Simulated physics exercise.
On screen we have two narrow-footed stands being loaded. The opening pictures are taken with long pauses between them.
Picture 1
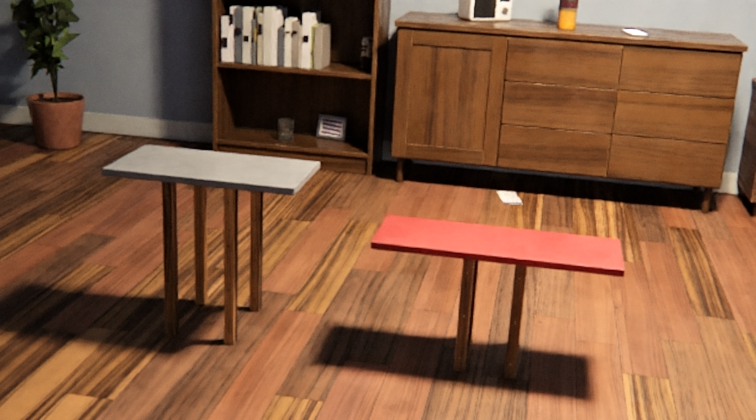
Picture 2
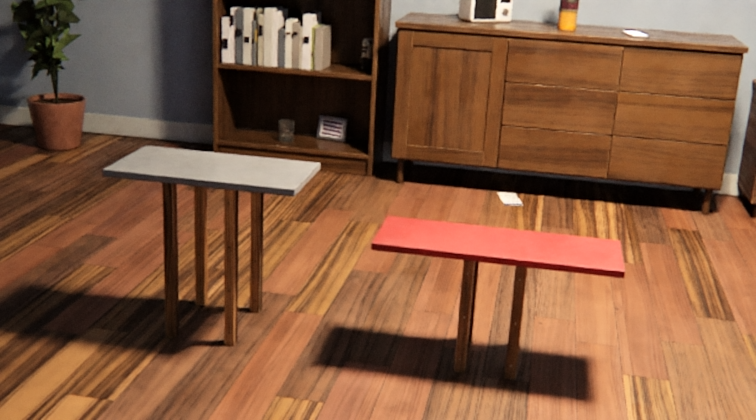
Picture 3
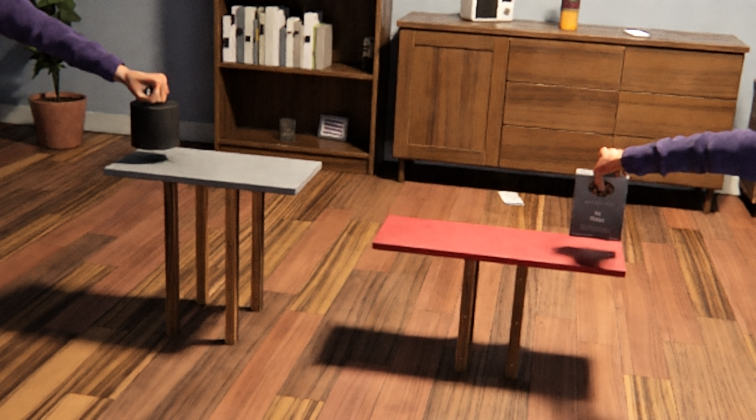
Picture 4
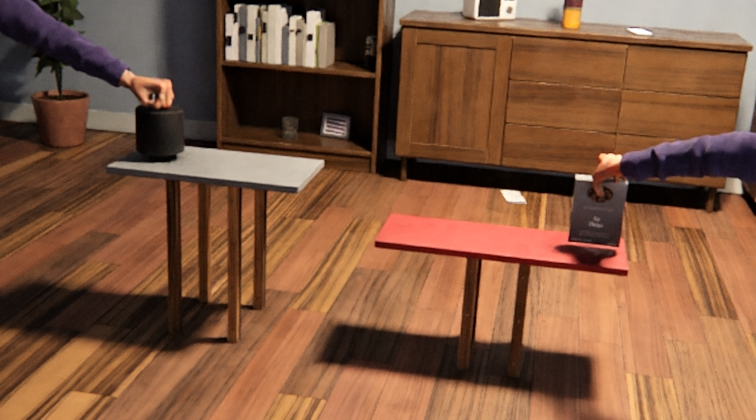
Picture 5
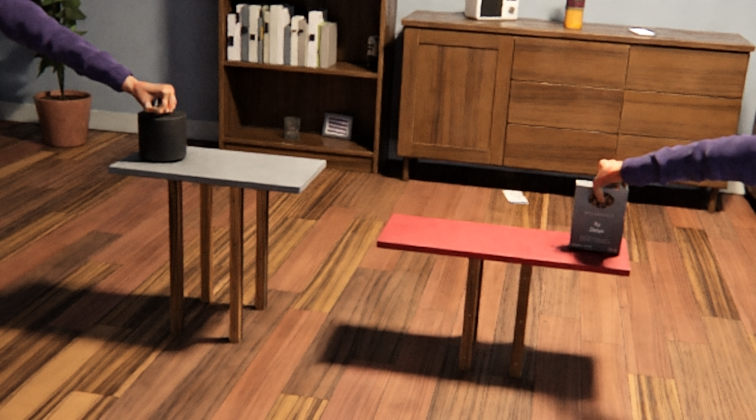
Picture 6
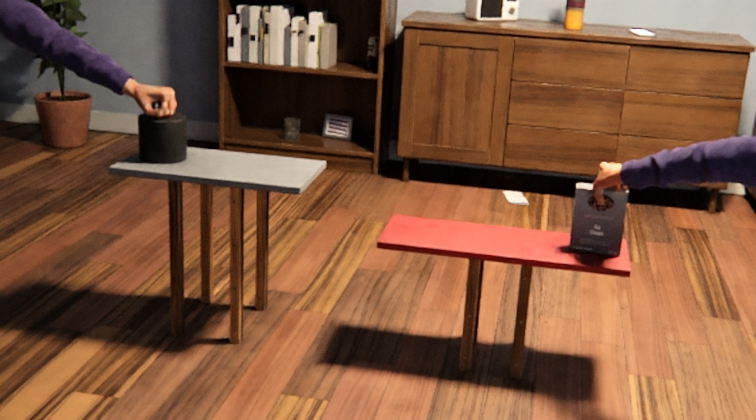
Two hands lower a black cylinder onto the grey stand and a dark packet onto the red one.
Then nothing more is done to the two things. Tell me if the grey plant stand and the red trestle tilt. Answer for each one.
The grey plant stand falls over, and the red trestle stands fast.
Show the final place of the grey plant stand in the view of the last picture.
Roughly at (71, 221).
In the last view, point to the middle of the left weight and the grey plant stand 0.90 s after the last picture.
The left weight at (29, 249), the grey plant stand at (76, 210).
Then, 0.70 s on from there, grey plant stand turned 26° from its first pose near (149, 161); red trestle at rest near (504, 244).
Then, 0.90 s on from there, grey plant stand turned 65° from its first pose near (75, 210); red trestle at rest near (504, 244).
In the end, the grey plant stand overbalances, near (70, 221); the red trestle holds firm, near (504, 244).
